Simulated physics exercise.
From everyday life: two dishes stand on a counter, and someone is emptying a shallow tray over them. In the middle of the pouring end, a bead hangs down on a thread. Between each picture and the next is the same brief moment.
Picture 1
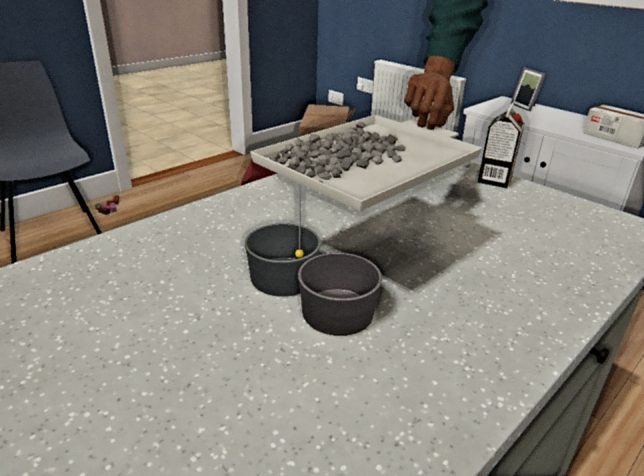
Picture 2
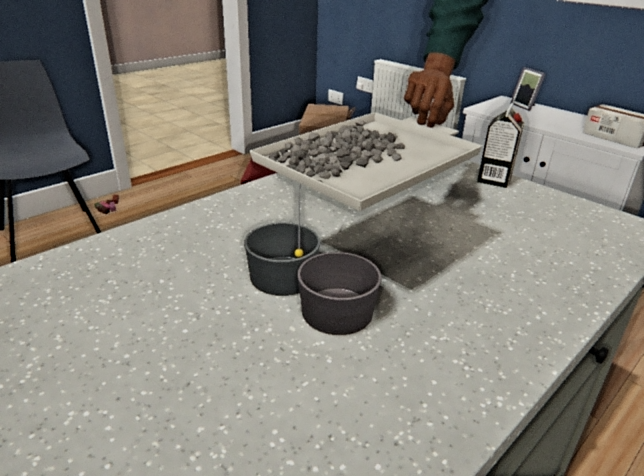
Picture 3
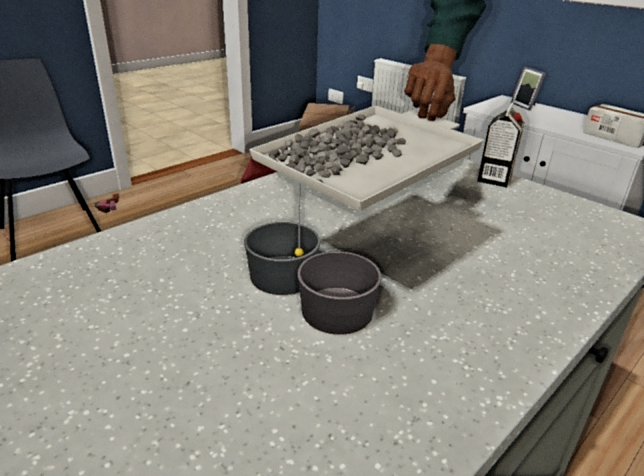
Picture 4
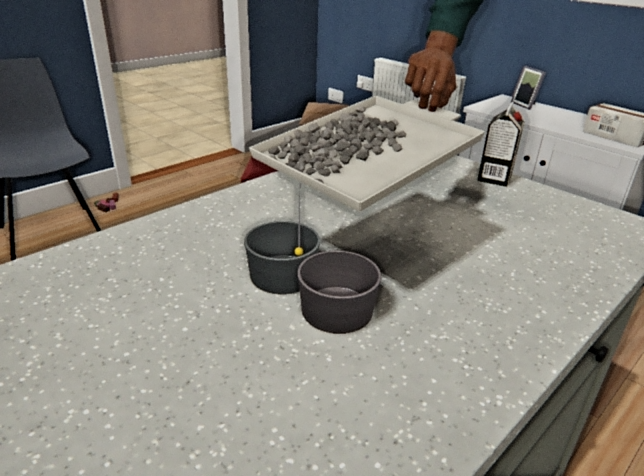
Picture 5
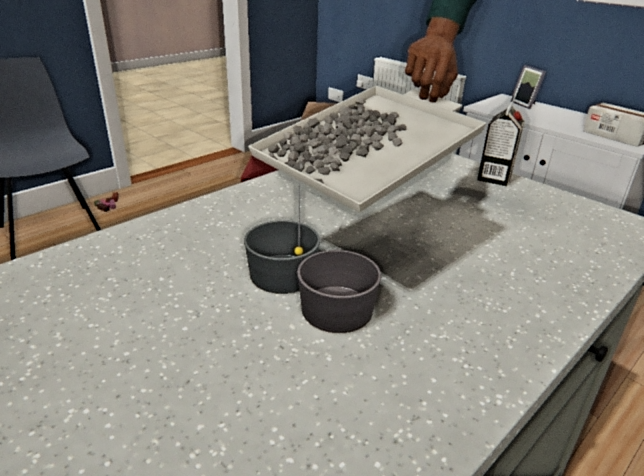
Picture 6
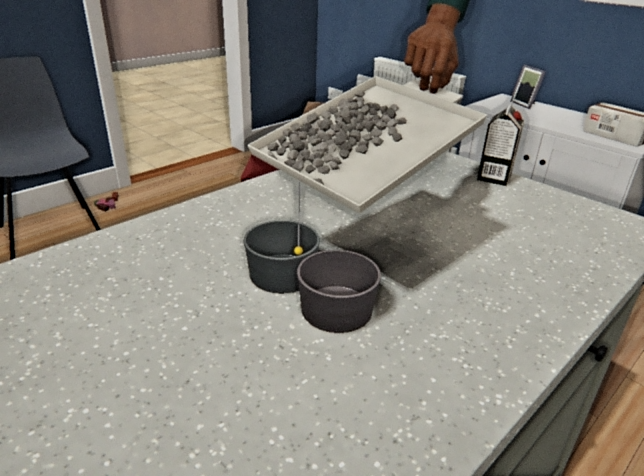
On a speckled counter, a hand gradually raises the far side of a shallow tray of gray gravel above two dark dishes, tilting it slightly toward its near right corner, while a yellow bead hangs almost still below.
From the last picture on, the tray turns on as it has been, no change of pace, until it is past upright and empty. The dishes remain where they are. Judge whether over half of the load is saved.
Watching it, the dishes let slip most of it.
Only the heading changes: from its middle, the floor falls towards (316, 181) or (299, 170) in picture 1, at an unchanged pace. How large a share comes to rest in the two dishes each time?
The first try yields 0 percent and the second 20 percent.
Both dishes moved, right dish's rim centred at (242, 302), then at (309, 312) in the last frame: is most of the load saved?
A minority, then a majority.
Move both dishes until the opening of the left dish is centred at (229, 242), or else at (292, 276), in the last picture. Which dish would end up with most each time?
Well, first the right-hand one, then the left-hand one.
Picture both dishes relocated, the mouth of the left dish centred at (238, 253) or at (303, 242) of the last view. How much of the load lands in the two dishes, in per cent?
It works out to 70 percent and then 10 percent.
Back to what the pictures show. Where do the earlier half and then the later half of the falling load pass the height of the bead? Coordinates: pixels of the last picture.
I'd say close to (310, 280) at first and close to (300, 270) later on.
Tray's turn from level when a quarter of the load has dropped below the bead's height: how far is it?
Somewhere near 80°.
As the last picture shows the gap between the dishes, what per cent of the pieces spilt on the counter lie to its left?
It works out at some 70 percent.
Soon, tray tipped steeply; nearly all on the tray; a stray few in the air.
A while on, tray tipped right over; about a quarter on the tray; a small part in the right dish; about two thirds outside both; a small part in the air.
Towards the end, tray tipped past a quarter turn; about a quarter in the right dish; most outside both.
Finally, tray tipped past a quarter turn; about a quarter in the right dish; none in the left dish; most outside both.
